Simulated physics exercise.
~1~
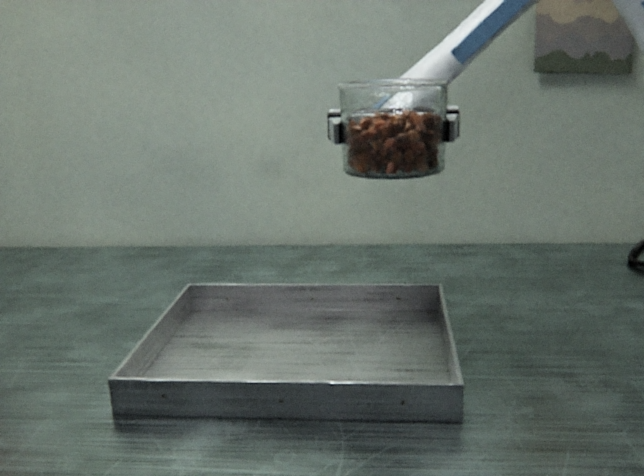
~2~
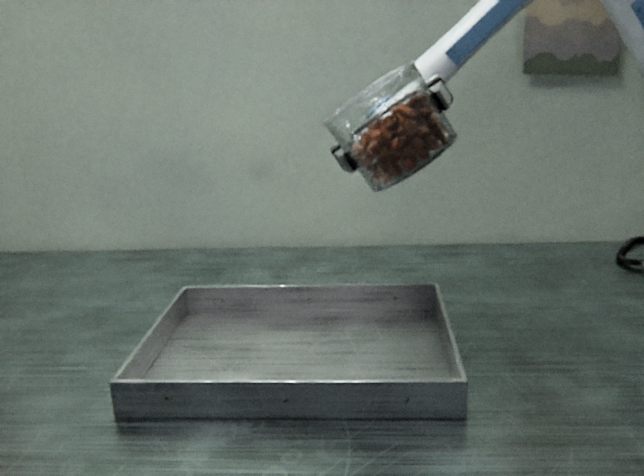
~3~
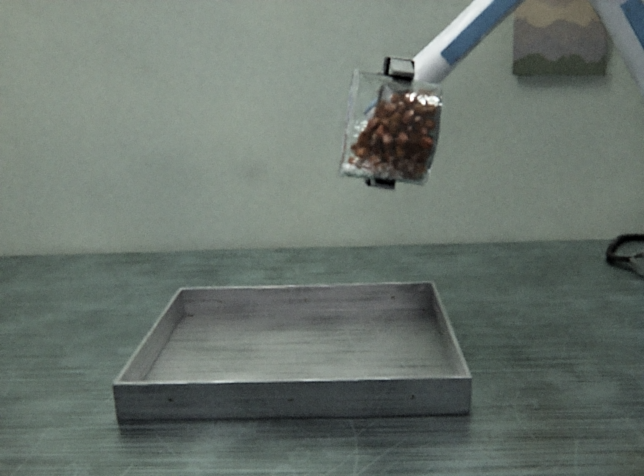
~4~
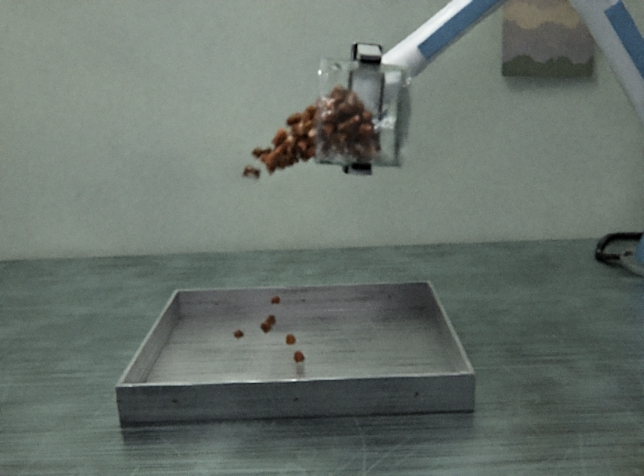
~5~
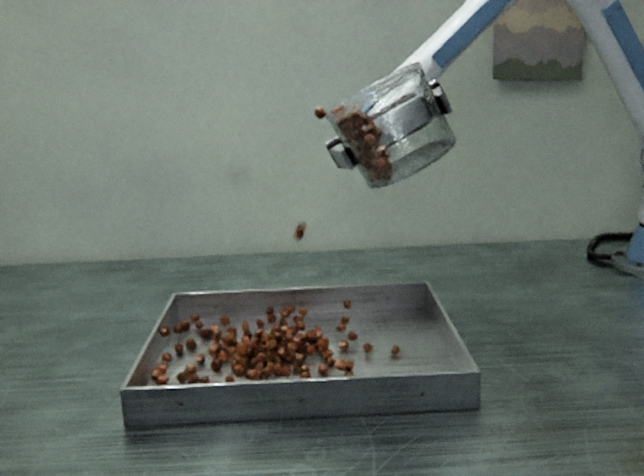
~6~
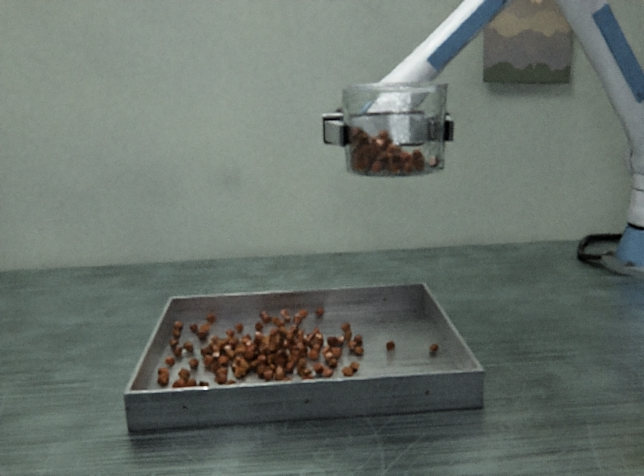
A robot arm tipped a clear tumbler of reddish-brown pellets to the left over a shallow grey metal tray, spilling many of them across it, then turned the tumbler upright again with some pellets still inside.
